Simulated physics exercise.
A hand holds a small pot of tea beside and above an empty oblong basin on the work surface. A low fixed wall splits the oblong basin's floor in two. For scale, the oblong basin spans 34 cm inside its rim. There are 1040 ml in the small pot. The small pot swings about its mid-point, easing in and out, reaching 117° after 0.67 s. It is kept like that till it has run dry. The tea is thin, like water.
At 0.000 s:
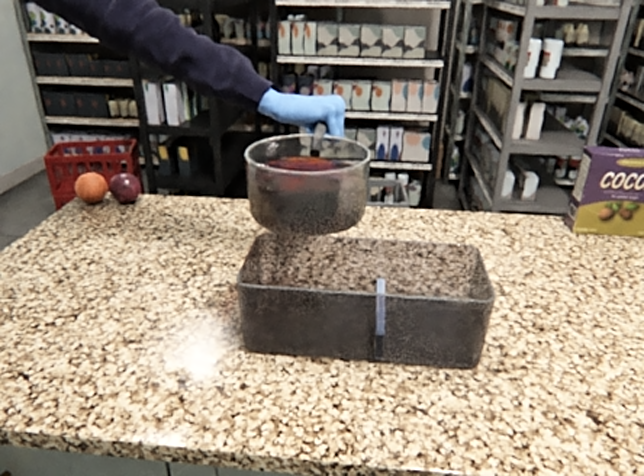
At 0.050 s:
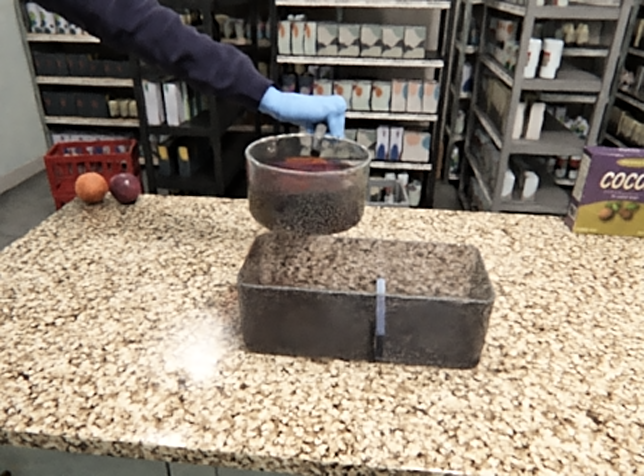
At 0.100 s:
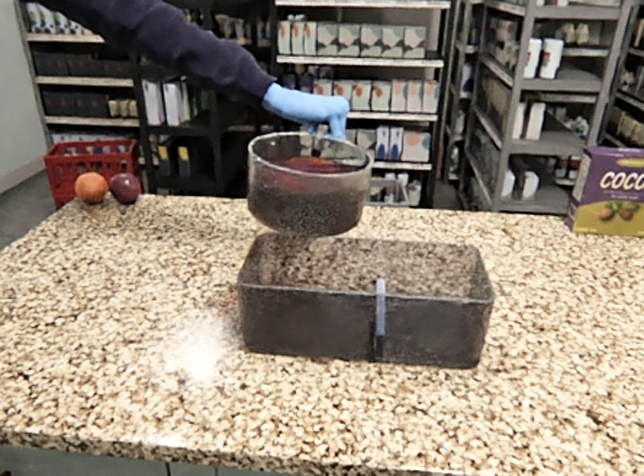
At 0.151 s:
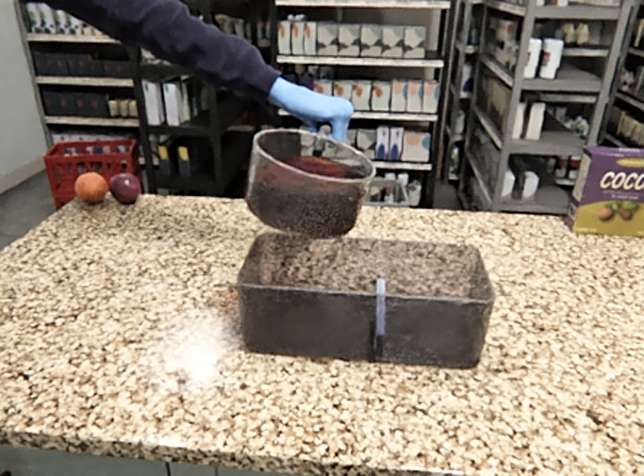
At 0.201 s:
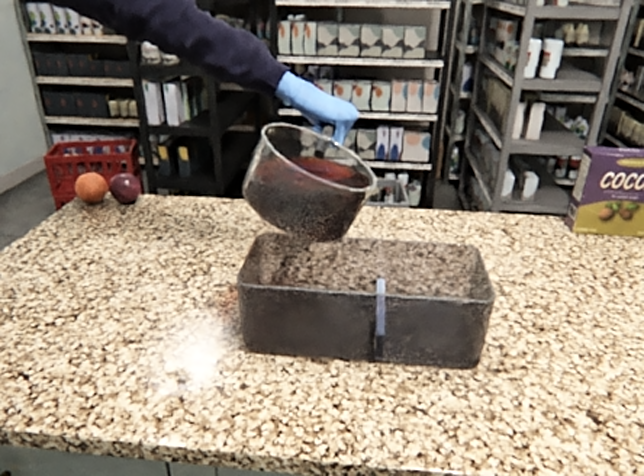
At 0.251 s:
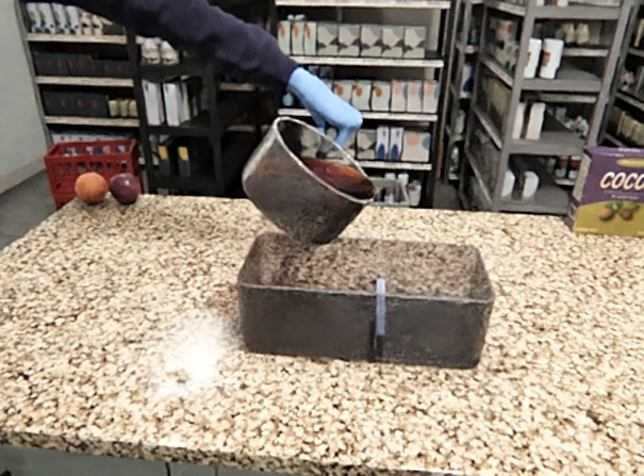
On a speckled countertop in front of stocked shelves, a blue-gloved hand held a clear round pot of dark reddish liquid above an oblong basin, then tilted it steadily further to the right.
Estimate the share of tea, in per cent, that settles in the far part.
About 41 per cent.
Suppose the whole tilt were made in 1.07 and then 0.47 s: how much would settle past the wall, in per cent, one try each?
First 60, then 35 per cent.
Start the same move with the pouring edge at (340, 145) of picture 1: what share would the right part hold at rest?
In that case some 25 per cent.
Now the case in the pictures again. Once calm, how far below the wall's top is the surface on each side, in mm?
Left about 22 mm, right about 22 mm.
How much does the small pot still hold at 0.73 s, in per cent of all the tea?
Some 4 per cent.
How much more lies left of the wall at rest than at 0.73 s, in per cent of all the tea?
Near 14 in a hundred.
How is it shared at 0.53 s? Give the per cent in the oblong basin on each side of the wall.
Near 10 on the left, 34 on the right.
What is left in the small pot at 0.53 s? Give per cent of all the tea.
Some 24 per cent.
After 0.53 s the tilt is 104° and 24 per cent is still to pour, 10 is left of the wall and 34 right of it.
After 0.73 s the tilt is 117° and 4 per cent is still to pour, 43 is left of the wall and 42 right of it.
After 0.94 s the tilt is 117° and 0 per cent is still to pour, 54 is left of the wall and 43 right of it.
After 1.17 s the tilt is 117° and 0 per cent is still to pour, 57 is left of the wall and 41 right of it.
In the end 57 per cent lies left of the wall, 41 right of it and 2 outside.
